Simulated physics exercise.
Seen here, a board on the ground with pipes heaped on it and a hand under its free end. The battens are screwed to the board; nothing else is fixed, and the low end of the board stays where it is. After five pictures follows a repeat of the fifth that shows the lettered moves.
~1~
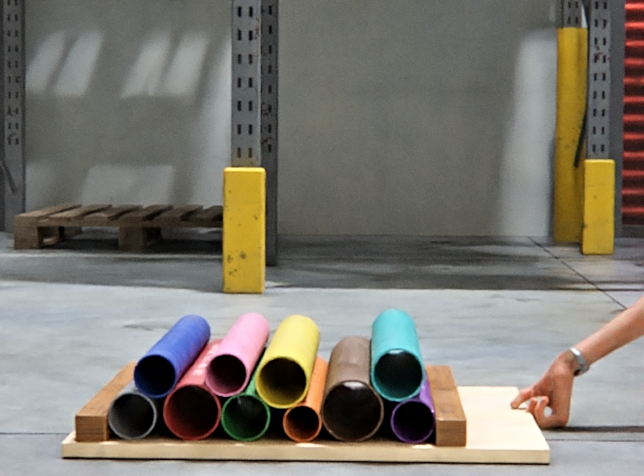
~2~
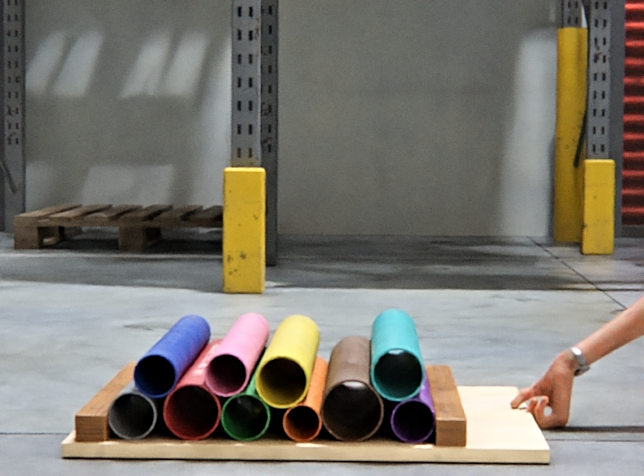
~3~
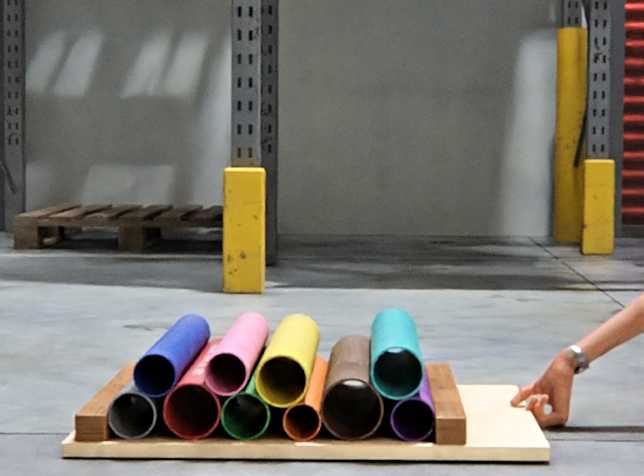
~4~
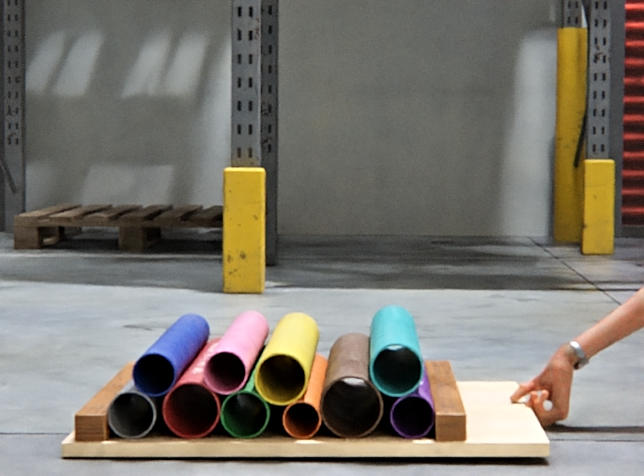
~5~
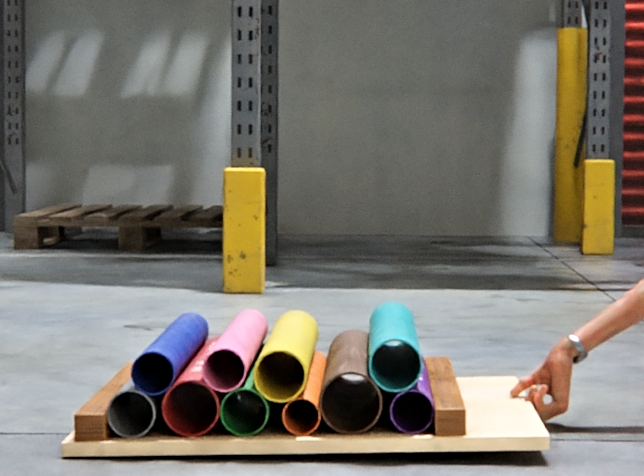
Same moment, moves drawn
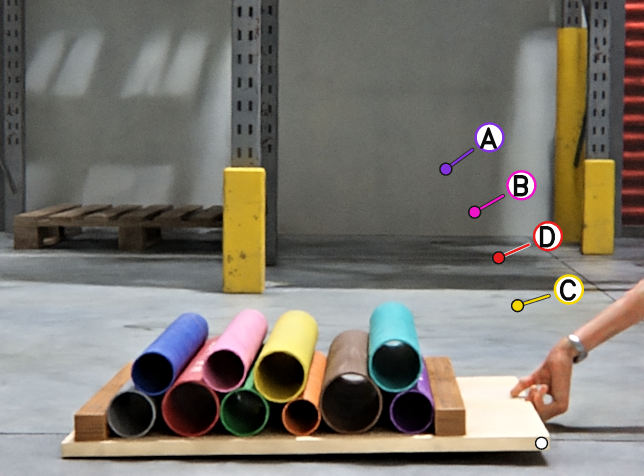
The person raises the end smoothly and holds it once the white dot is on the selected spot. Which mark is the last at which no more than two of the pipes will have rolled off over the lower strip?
No higher than A.
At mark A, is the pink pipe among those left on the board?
The pink pipe: Yes.
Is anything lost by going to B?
Yes, at B.
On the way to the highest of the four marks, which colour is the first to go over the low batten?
It is the blue one.
On the marked copy, A at (446, 169); B at (475, 212); C at (518, 306); D at (499, 258); the white dot at (542, 443).
Taking A. A third of the way, board at 20°.
Two thirds of the way, board at 37°.
When it is over, board at 37°, one over the low batten (blue).
As for the rest, B one over the low batten (blue); C none over the low batten; D one over the low batten (blue).
